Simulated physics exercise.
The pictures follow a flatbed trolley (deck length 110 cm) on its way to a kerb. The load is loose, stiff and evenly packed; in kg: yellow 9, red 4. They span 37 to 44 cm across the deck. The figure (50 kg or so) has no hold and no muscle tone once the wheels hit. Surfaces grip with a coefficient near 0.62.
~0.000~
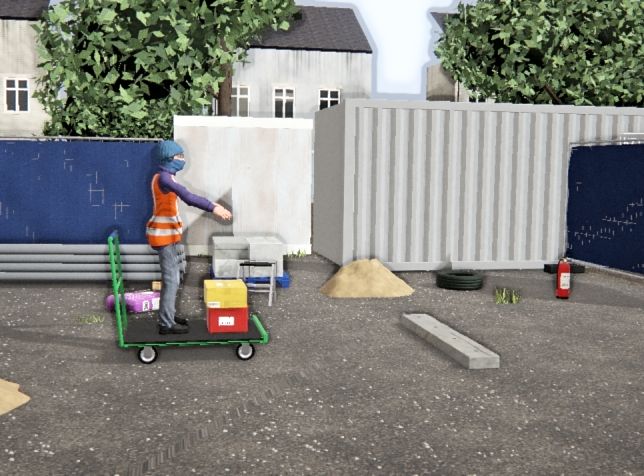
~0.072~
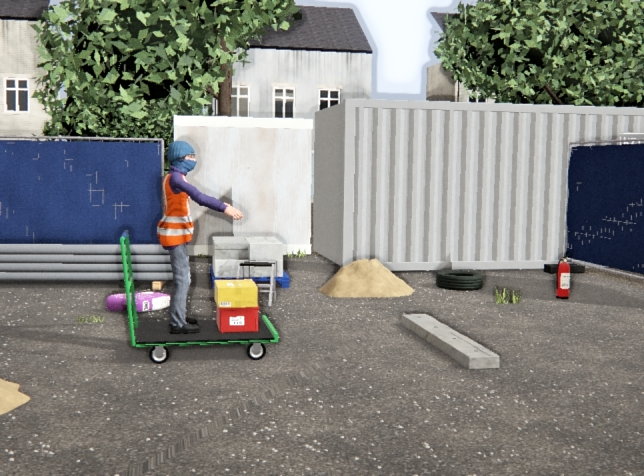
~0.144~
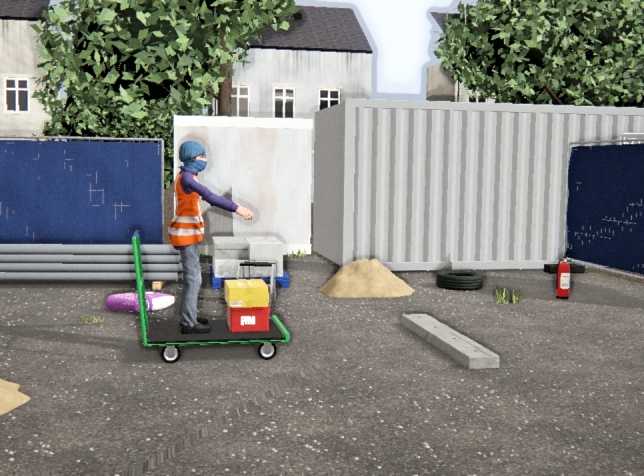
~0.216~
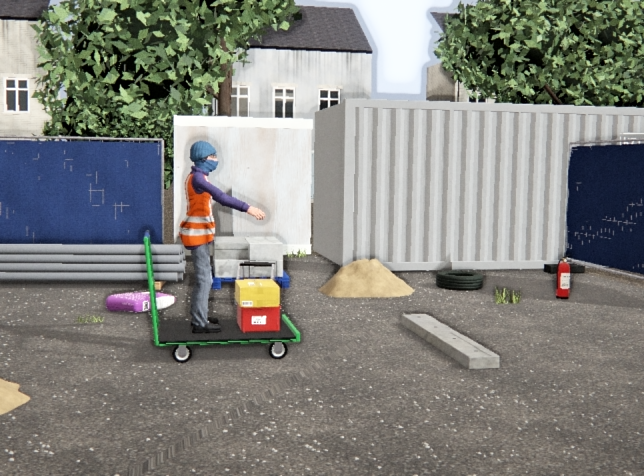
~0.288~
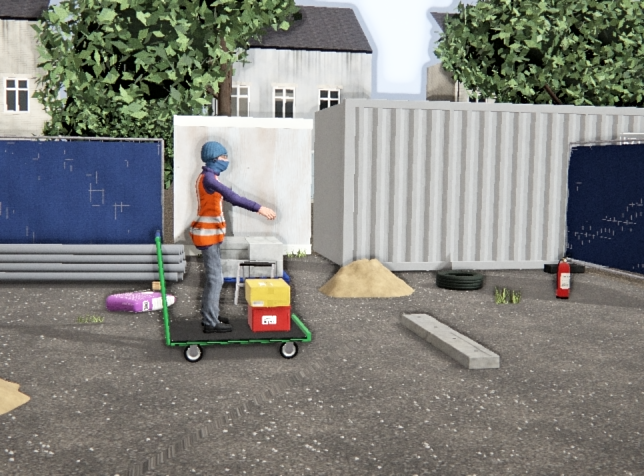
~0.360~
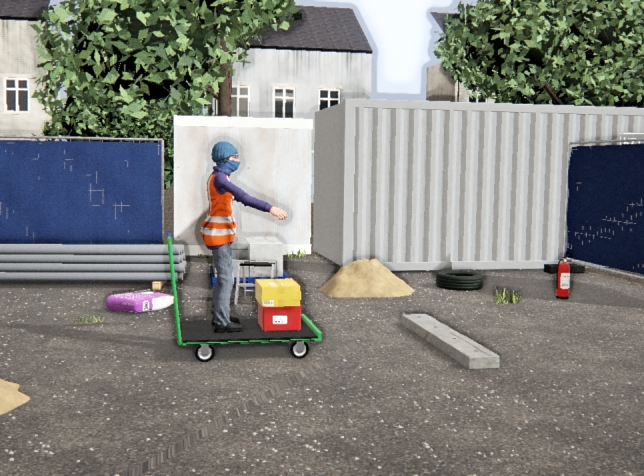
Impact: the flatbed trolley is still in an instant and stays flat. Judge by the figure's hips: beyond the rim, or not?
The figure's hips stay behind the front rim.
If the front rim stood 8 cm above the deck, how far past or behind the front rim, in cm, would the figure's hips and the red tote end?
Then hips 70 behind, red 20 behind.
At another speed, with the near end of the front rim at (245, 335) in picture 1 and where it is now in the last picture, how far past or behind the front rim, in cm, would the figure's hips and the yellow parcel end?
In that case hips 100 past, yellow 50 past.
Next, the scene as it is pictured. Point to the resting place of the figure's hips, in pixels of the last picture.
Around (362, 290).
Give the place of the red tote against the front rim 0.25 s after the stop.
About 20 cm behind the rim.
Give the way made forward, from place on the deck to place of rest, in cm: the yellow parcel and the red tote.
Forward: Yellow 30, red 10.
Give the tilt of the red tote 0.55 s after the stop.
It is tilted some 0°.
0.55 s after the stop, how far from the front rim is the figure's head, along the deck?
About 0 cm behind the rim.
Impact comes at 1.30 s.
After 1.85 s the figure's hips are 65 cm behind the rim, near (372, 270) in the last picture's view.
After 2.30 s the figure's hips are 76 cm behind the rim, near (360, 290) in the last picture's view.
When all is still (5.3 s), nothing is past the rim; behind it, yellow parcel, red tote and the figure's hips.
